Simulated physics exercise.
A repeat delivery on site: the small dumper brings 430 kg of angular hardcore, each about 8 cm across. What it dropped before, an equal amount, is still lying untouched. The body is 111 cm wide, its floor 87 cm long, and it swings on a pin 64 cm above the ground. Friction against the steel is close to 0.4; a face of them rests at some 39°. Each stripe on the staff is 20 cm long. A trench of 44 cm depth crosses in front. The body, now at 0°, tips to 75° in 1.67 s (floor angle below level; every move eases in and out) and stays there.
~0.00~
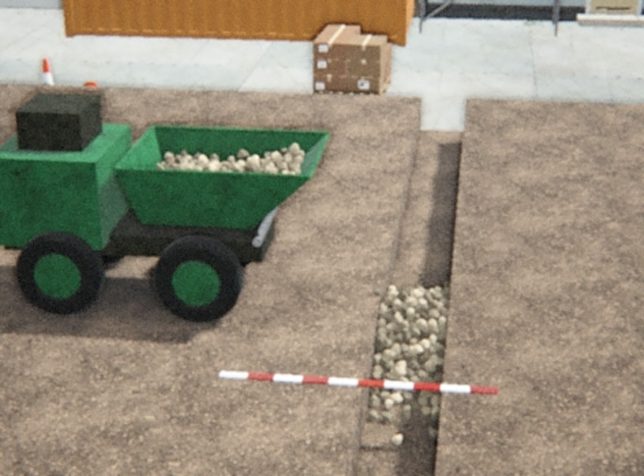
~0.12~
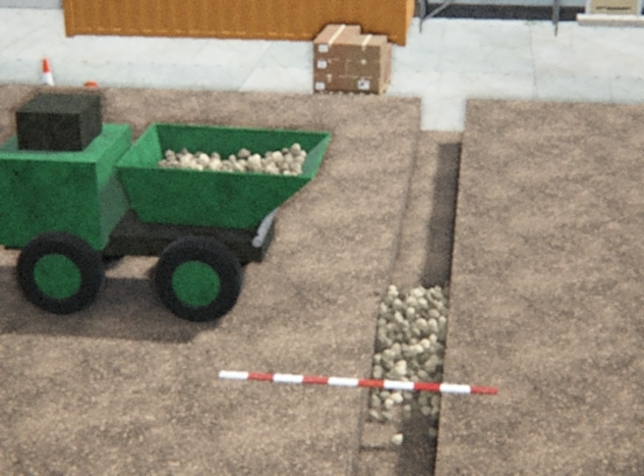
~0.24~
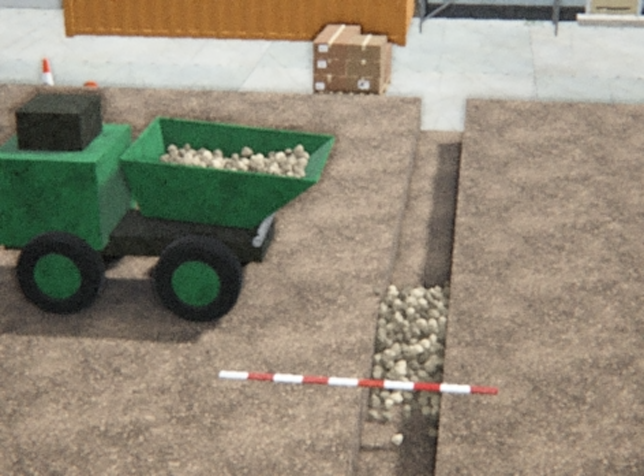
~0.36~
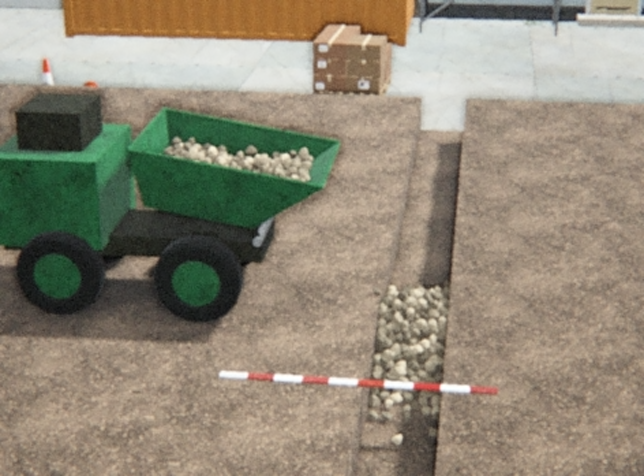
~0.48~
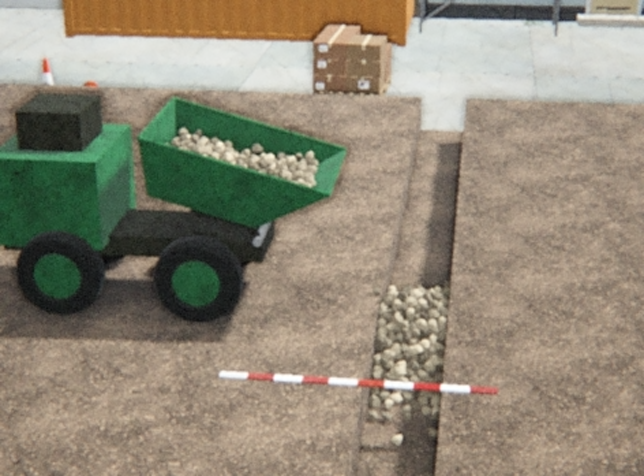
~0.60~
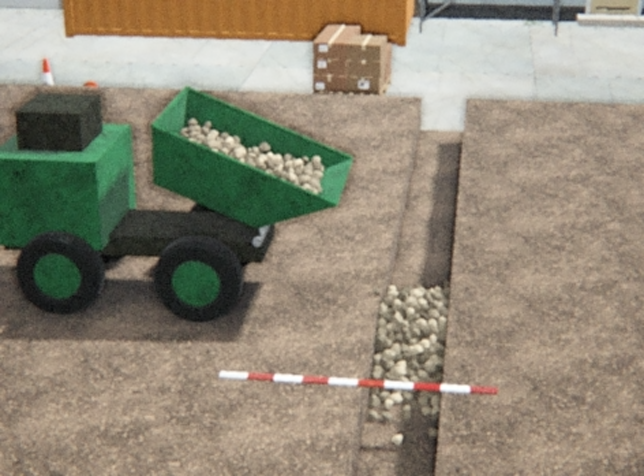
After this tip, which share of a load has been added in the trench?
About 79 per cent.
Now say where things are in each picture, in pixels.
Lip at (310, 177), floor tilted 0°, highest stones at (279, 157). The earlier load is highest near (397, 301), 3 cm above ground level, 100 % in the trench, in the first frame.
Lip at (312, 178), floor tilted 1°, highest stones at (245, 159); the stones move at 0.2 m/s on average, in the second frame.
Lip at (316, 182), floor tilted 4°, highest stones at (207, 156); the stones move at 0.3 m/s on average, in the third frame.
Lip at (322, 187), floor tilted 9°, highest stones at (195, 151); the stones move at 0.4 m/s on average, in the fourth frame.
The body is at 15°, its lip at (329, 195); the top of the load is at (191, 141); the stones move at 0.6 m/s on average, in the fifth frame.
The body is at 22°, its lip at (337, 205); the top of the load is at (198, 133); the stones move at 0.6 m/s on average, in the sixth frame.
After 1.2 s the floor is at 63°; in per cent of one load, 100 in the body, 100 in the trench; the foremost stones are at (445, 319).
After 1.8 s the floor is at 75°; in per cent of one load, 66 in the body, 12 short of the trench, 122 in the trench; the foremost stones are at (445, 325).
After 2.1 s the floor is at 75°; in per cent of one load, 21 in the body, 12 short of the trench, 165 in the trench, 2 past the trench; the foremost stones are at (465, 297).
After 4.8 s the floor is at 75°; in per cent of one load, 0 in the body, 15 short of the trench, 179 in the trench, 6 past the trench; the foremost stones are at (517, 310). Net gain in the trench, 79.
